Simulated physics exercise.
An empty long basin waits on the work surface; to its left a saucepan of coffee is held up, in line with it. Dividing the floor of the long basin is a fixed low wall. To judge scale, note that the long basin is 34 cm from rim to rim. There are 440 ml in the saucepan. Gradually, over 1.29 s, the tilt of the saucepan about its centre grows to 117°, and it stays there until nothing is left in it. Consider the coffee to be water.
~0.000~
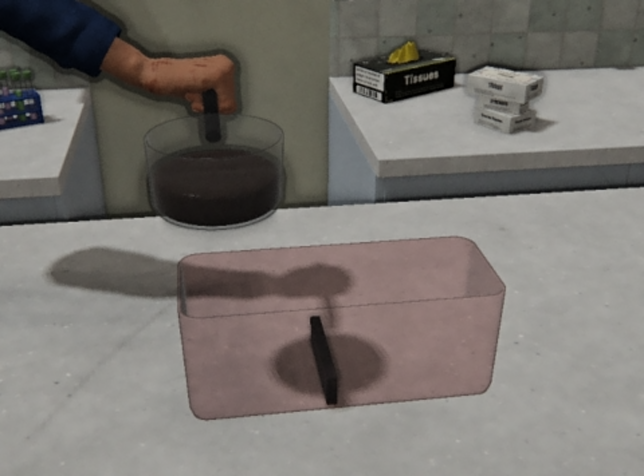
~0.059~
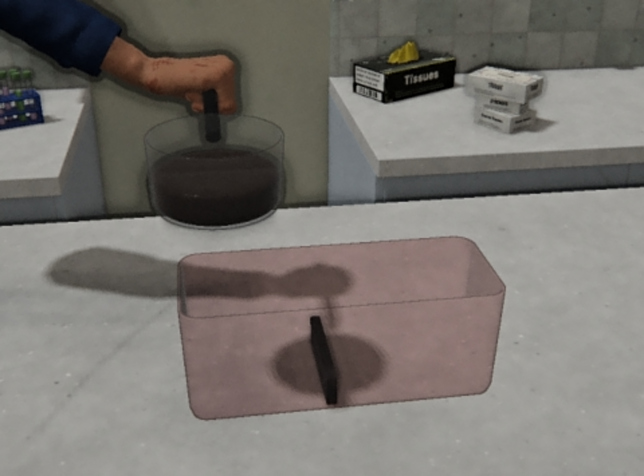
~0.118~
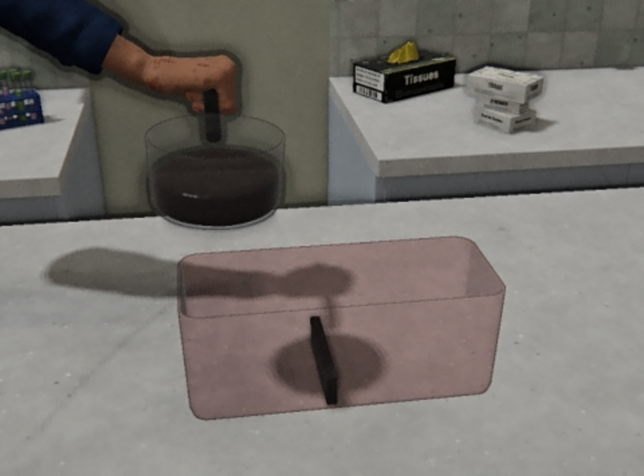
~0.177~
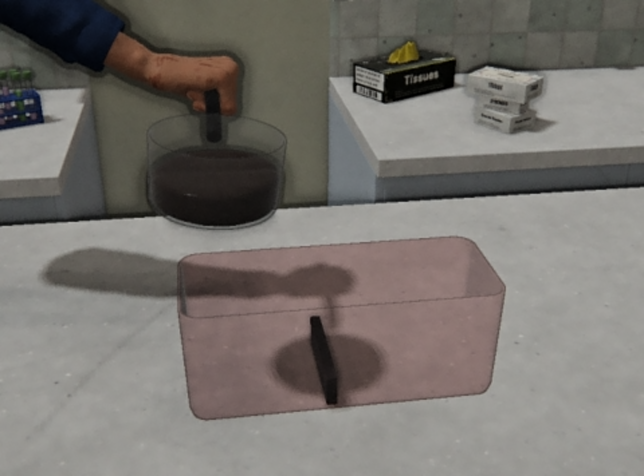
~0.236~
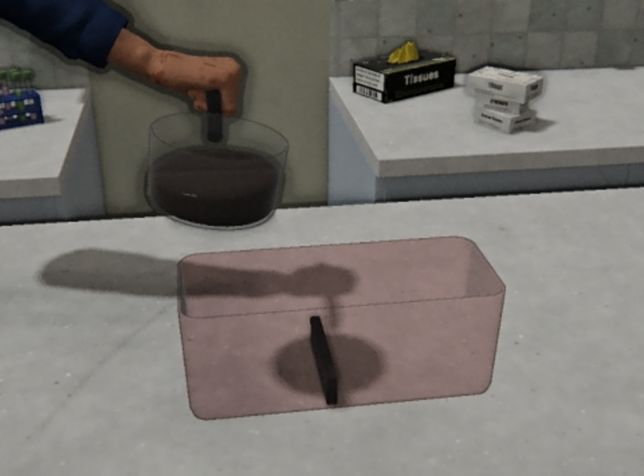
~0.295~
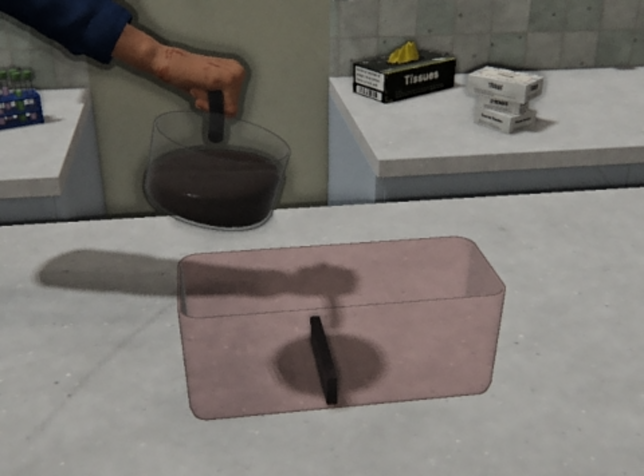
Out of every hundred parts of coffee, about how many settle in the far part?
About 56 out of 100.
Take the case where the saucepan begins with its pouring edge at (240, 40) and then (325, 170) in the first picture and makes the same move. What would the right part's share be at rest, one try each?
30 per cent first, 90 per cent second.
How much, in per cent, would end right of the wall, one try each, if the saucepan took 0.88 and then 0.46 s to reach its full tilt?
First 50, then 30 per cent.
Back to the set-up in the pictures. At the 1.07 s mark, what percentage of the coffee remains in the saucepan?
10 per cent or so.
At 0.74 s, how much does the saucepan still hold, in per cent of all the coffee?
About 66 per cent.
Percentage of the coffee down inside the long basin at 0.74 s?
Estimate - around 7 in a hundred parts.
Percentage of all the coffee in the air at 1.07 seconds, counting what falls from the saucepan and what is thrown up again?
Near 10 percent.
After 0.74 s the tilt is 72° and 66 per cent is still to pour, 3 is left of the wall and 4 right of it.
After 1.07 s the tilt is 109° and 9 per cent is still to pour, 27 is left of the wall and 54 right of it.
After 1.42 s the tilt is 117° and 0 per cent is still to pour, 44 is left of the wall and 56 right of it.
After 1.79 s the tilt is 117° and 0 per cent is still to pour, 44 is left of the wall and 56 right of it.
In the end 44 per cent lies left of the wall, 56 right of it and 0 outside.
